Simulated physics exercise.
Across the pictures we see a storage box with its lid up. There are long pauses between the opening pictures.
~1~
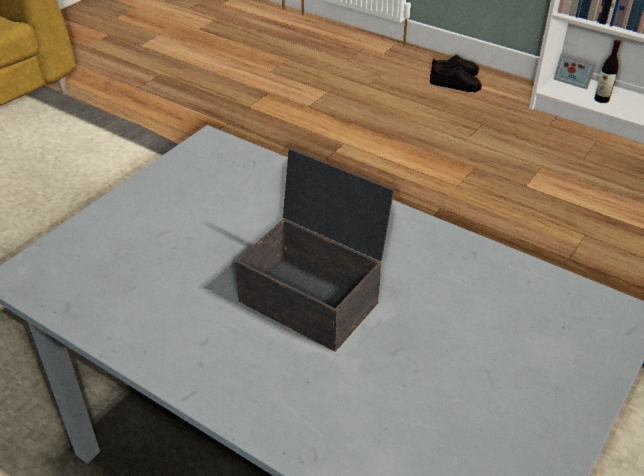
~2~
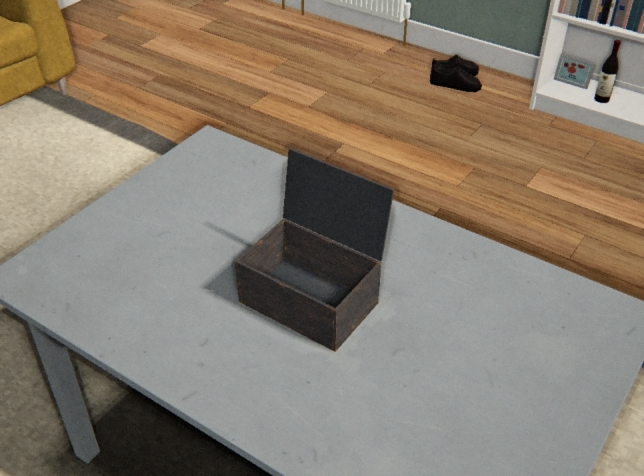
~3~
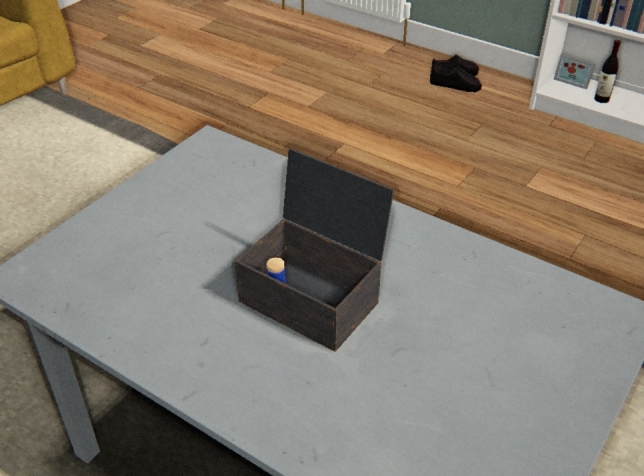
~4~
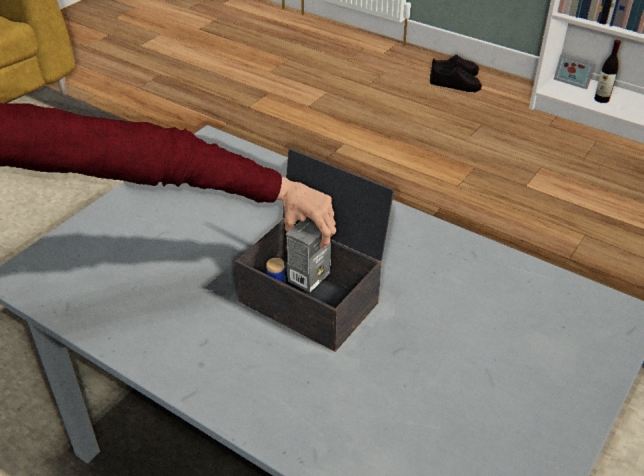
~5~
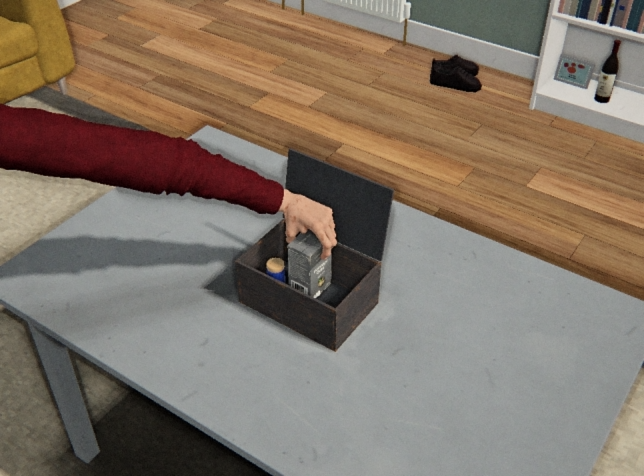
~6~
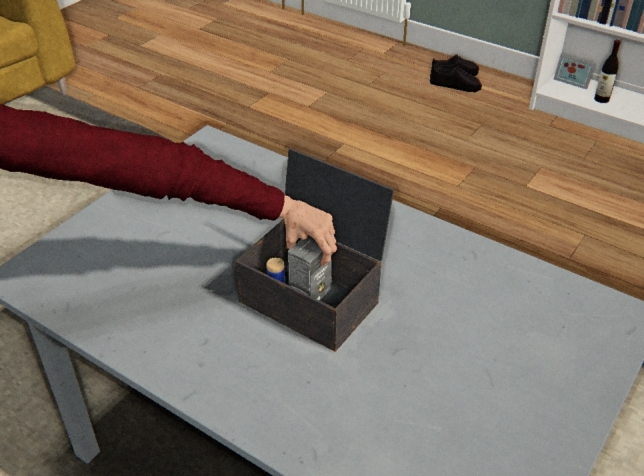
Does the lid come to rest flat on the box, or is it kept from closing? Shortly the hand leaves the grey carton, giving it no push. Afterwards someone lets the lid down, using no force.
The lid is kept from closing.
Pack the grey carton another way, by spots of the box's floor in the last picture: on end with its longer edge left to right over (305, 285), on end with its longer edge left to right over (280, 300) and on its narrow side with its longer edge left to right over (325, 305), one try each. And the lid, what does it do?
The lid stays up the first time, goes down the second time and goes down the third time.
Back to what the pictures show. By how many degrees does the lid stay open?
Some 40 degrees above the rim, more or less.
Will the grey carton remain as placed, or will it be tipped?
Simply put, it remains unturned.
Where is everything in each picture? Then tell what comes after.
In the first picture, the last thing is not in view yet.
In the second picture, the last thing is not in view yet.
In the third picture, the last thing is not in view yet.
In the fourth picture, still above its spot; grey carton (309, 254).
In the fifth picture, still above its spot; grey carton (310, 265).
In the sixth picture, in place under the hand; grey carton (310, 271).
Then, 1.10 s later than the last frame, lid starting down.
Then, 1.40 s later than the last frame, lid 74° above the rim.
Then, 1.60 s later than the last frame, lid 56° above the rim.
Then, 1.80 s later than the last frame, lid 42° above the rim.
When it is over, lid 38° above the rim; both as before. End places, in pixels of the last picture, grey carton near (309, 272).
